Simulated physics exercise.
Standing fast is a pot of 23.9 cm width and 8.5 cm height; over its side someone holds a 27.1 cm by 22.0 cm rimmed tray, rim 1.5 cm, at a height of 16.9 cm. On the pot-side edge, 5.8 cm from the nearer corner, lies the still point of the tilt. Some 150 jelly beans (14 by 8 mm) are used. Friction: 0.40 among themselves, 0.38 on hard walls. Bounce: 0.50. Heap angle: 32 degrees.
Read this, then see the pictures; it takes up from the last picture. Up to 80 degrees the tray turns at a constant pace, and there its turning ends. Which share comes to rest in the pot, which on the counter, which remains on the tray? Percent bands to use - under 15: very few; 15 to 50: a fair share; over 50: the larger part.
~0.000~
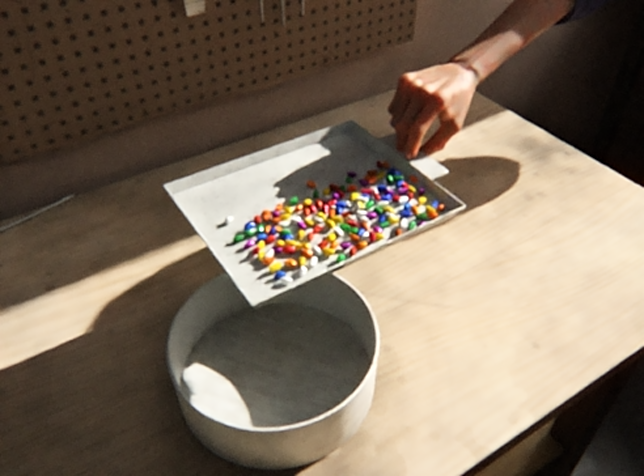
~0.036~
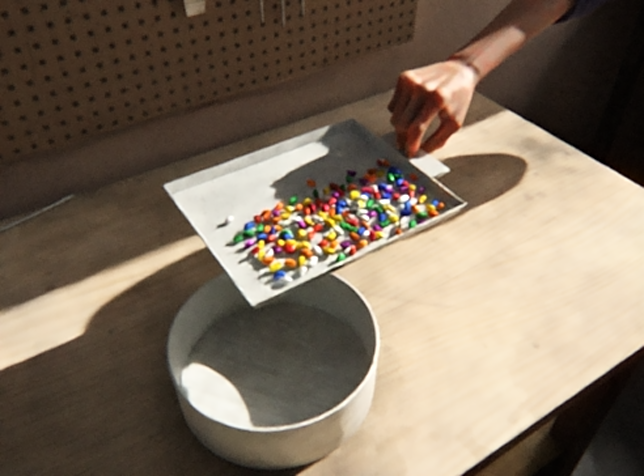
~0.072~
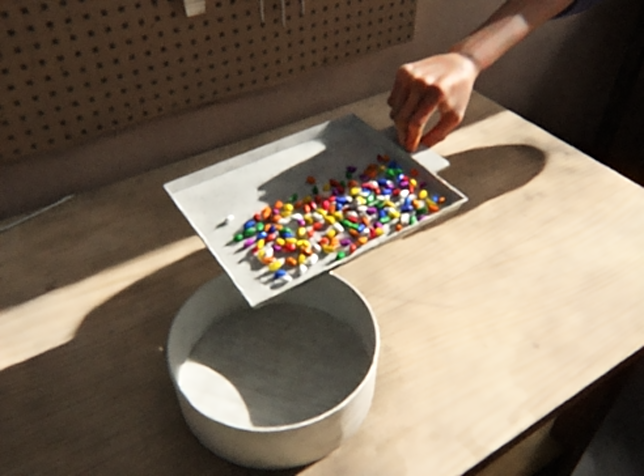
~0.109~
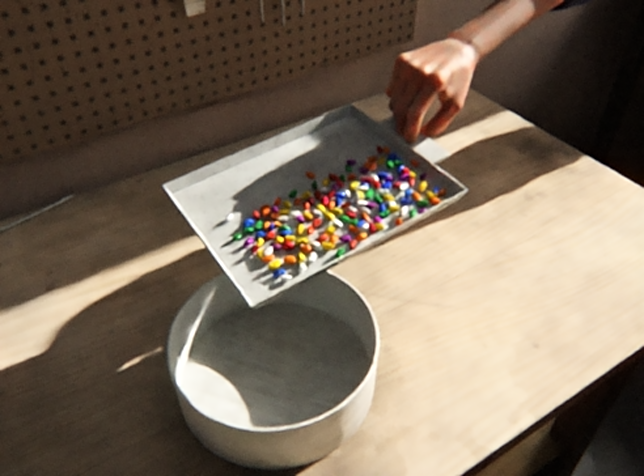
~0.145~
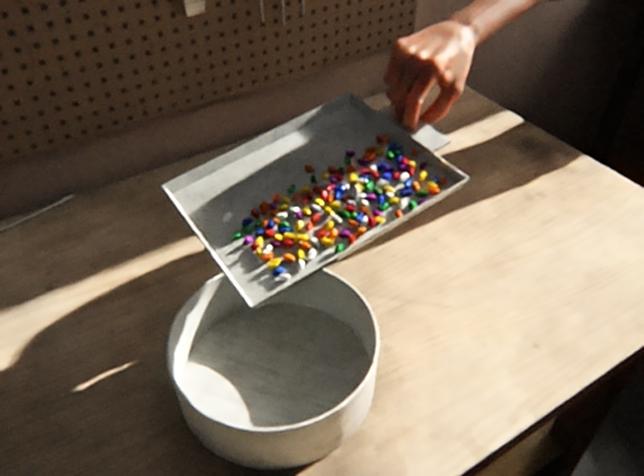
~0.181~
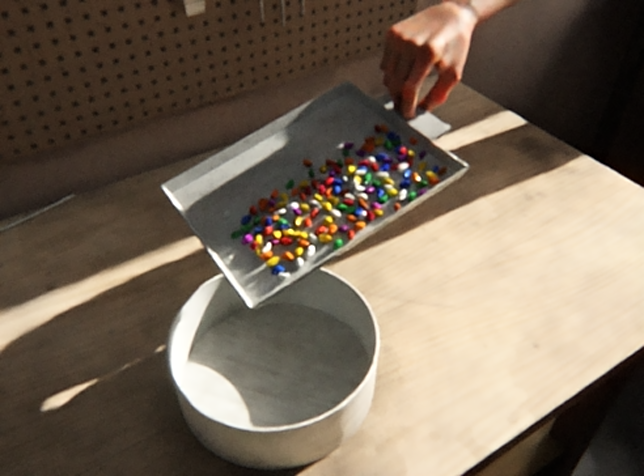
Pot - the larger part, counter - a fair share, left on the tray - very few.
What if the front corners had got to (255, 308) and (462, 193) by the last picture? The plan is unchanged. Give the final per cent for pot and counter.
Pot: 95, counter: 5.
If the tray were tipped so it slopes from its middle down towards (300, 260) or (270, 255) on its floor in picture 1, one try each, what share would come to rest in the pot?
About 100 and 100 per cent.
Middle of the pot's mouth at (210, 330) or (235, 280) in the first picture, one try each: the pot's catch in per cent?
Roughly 95 and 50 percent.
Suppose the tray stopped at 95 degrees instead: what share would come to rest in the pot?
Share in the pot: Around 65 %.
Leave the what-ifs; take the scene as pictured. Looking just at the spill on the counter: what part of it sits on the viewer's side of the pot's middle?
Estimate: Close to 20 per cent of the pieces.
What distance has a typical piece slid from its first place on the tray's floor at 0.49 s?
I'd say close to 5 centimetres.
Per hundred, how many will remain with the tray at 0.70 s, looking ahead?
Close to 60 in a hundred parts of the load.
After 0.49 s, tilt 46 degrees; the tray holds 100 %, the pot 0 %.
After 0.70 s, tilt 68 degrees; the tray holds 60 %, the pot 5 %.
After 1.02 s, tilt 80 degrees; the tray holds 5 %, the pot 60 %.
By 2.3 s all is still; pot 65 %, counter 35 %, tray 0 %.
